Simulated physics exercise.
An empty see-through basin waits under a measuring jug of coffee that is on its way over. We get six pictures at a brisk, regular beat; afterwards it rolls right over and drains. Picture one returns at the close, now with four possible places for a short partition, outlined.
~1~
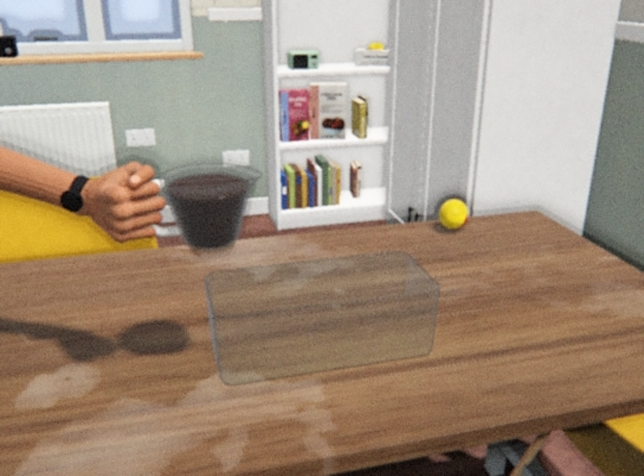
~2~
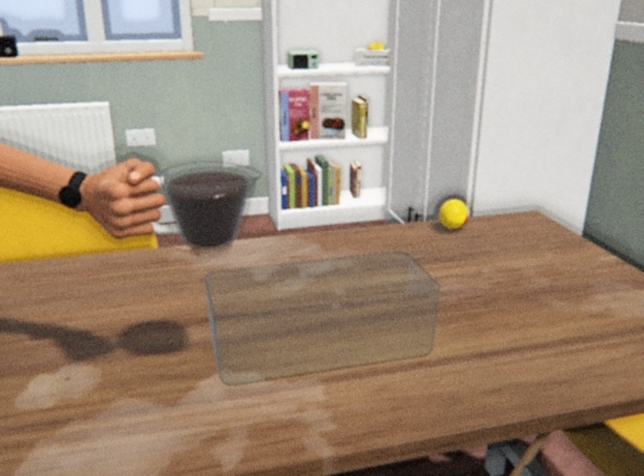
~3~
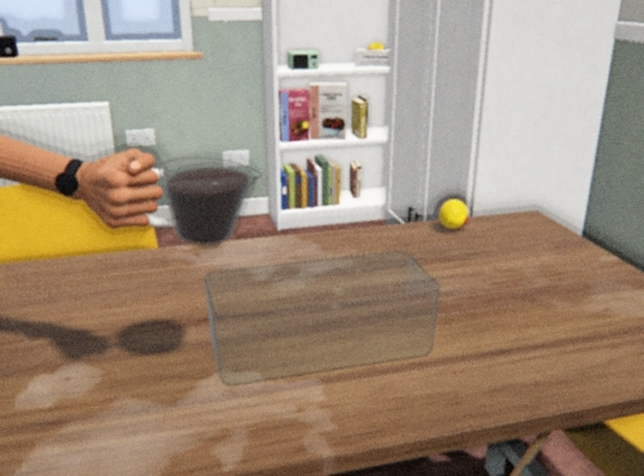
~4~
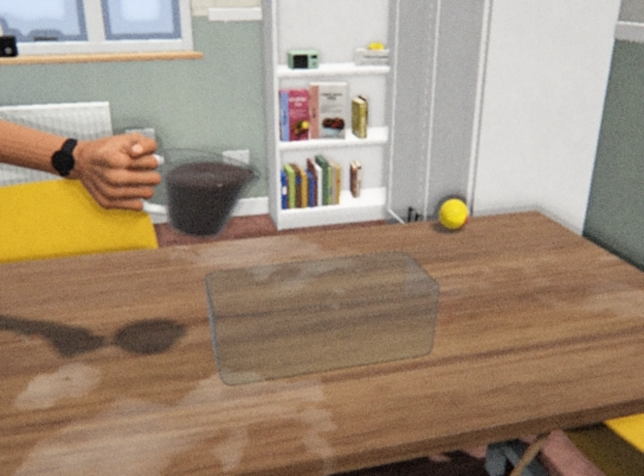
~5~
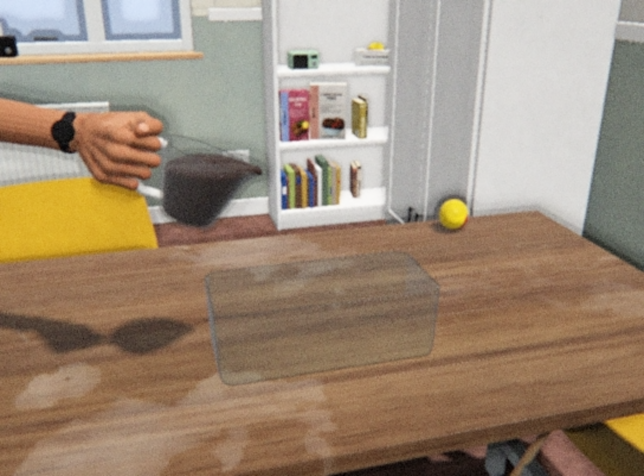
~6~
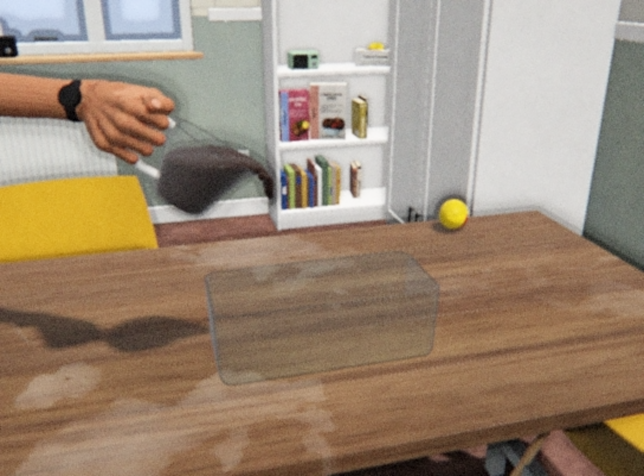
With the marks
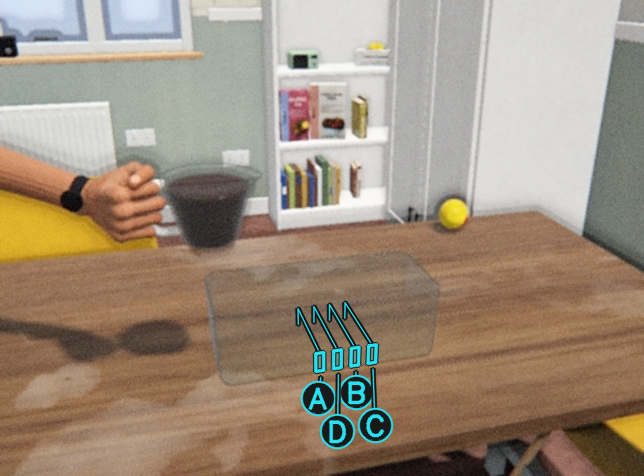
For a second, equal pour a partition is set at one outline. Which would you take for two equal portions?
Slot B does it best.
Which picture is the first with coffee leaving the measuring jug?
In picture 5.
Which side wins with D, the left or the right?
More ends on the right.
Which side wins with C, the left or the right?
More ends on the left.
In cyan, A at (320, 377); B at (355, 371); C at (373, 368); D at (338, 374).
For slot A, about 11 % ends left of the wall and 87 % right of it.
For slot B, about 46 % ends left of the wall and 51 % right of it; 3 % is lost outside.
For slot C, about 82 % ends left of the wall and 12 % right of it; 6 % is lost outside.
For slot D, about 17 % ends left of the wall and 81 % right of it.
